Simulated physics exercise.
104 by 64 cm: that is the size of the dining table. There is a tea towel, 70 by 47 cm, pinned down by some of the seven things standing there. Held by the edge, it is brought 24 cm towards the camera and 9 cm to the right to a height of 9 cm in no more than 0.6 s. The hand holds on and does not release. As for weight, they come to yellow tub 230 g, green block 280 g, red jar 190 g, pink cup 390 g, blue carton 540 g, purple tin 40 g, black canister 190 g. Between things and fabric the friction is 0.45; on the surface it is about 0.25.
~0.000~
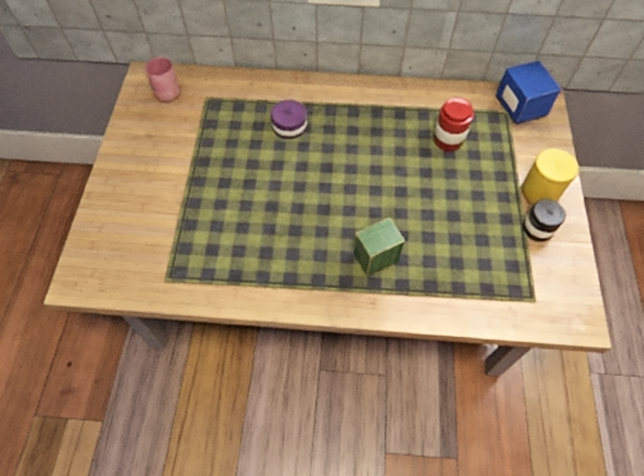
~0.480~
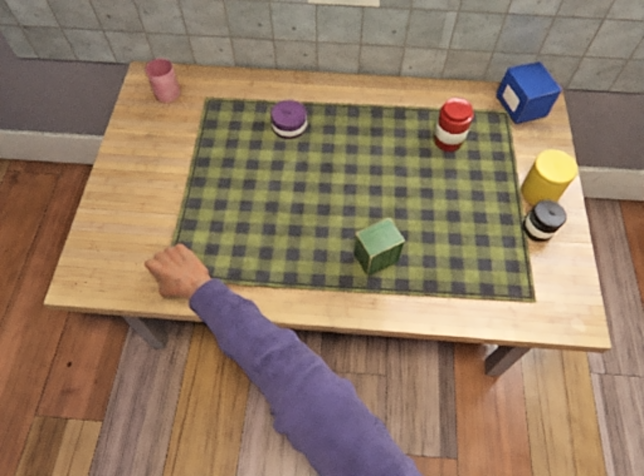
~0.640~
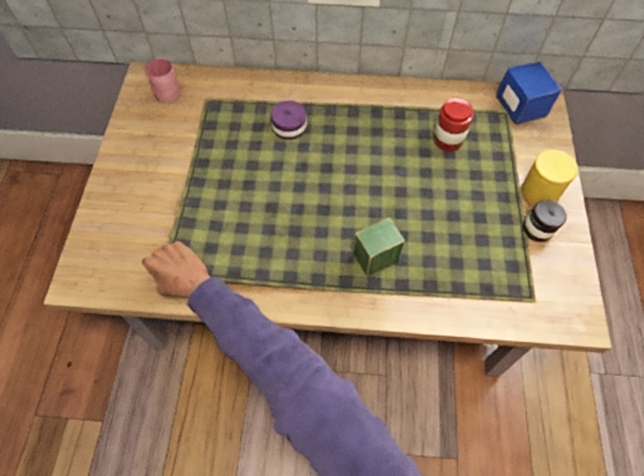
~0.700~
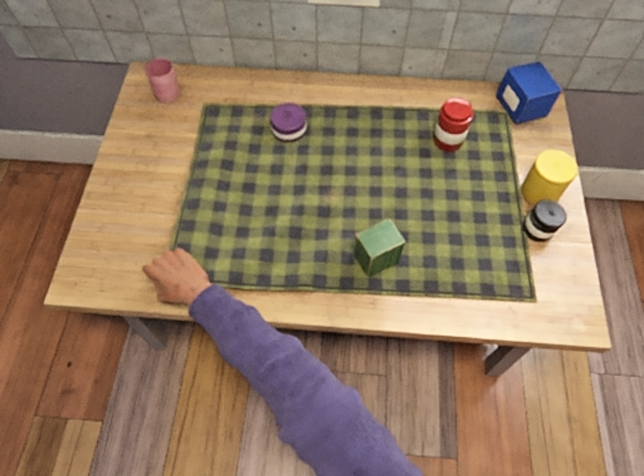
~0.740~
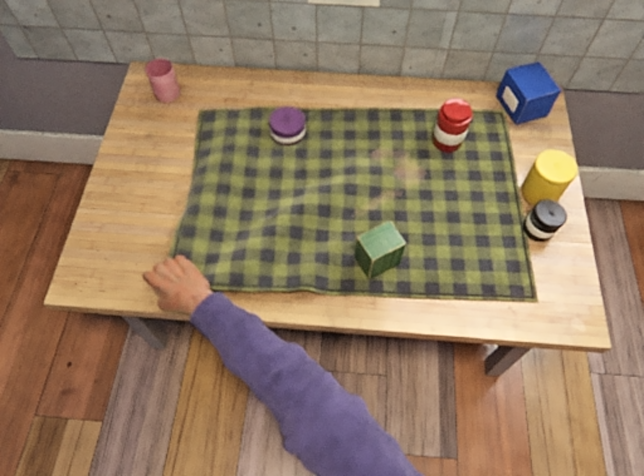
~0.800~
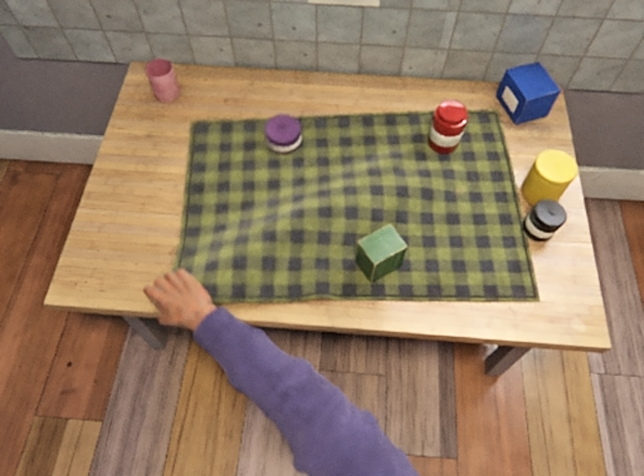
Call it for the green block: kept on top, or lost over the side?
Kept on top.
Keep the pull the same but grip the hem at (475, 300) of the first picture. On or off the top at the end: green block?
Then the green block leaves the top.
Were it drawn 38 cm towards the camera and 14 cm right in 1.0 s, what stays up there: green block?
Outcome: Green block leaves the top.
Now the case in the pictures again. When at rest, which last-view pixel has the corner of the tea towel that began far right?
That corner settles near pixel (432, 120) in the last view.
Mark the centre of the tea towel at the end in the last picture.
I'd point to about (325, 253).
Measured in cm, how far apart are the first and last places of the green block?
Green block: 10 cm.
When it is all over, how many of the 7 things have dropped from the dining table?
0 in all.
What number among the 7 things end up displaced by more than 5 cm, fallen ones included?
It adds up to 3.
After 0.9 s, 95 % of the tea towel is still over the top; green block 3 cm off its start, purple tin 10 cm off its start, red jar 4 cm off its start.
After 1.0 s, 90 % of the tea towel is still over the top; green block 5 cm off its start, purple tin 16 cm off its start, red jar 8 cm off its start.
After 1.1 s, 85 % of the tea towel is still over the top; green block 8 cm off its start at (372, 278), purple tin 23 cm off its start at (237, 190), red jar 13 cm off its start at (407, 134).
After 1.2 s, 85 % of the tea towel is still over the top; green block 10 cm off its start, purple tin 25 cm off its start, red jar 15 cm off its start.
After 2.8 s, 85 % of the tea towel is still over the top; green block 10 cm off its start at (369, 289), purple tin 25 cm off its start at (228, 198), red jar 15 cm off its start at (398, 138).
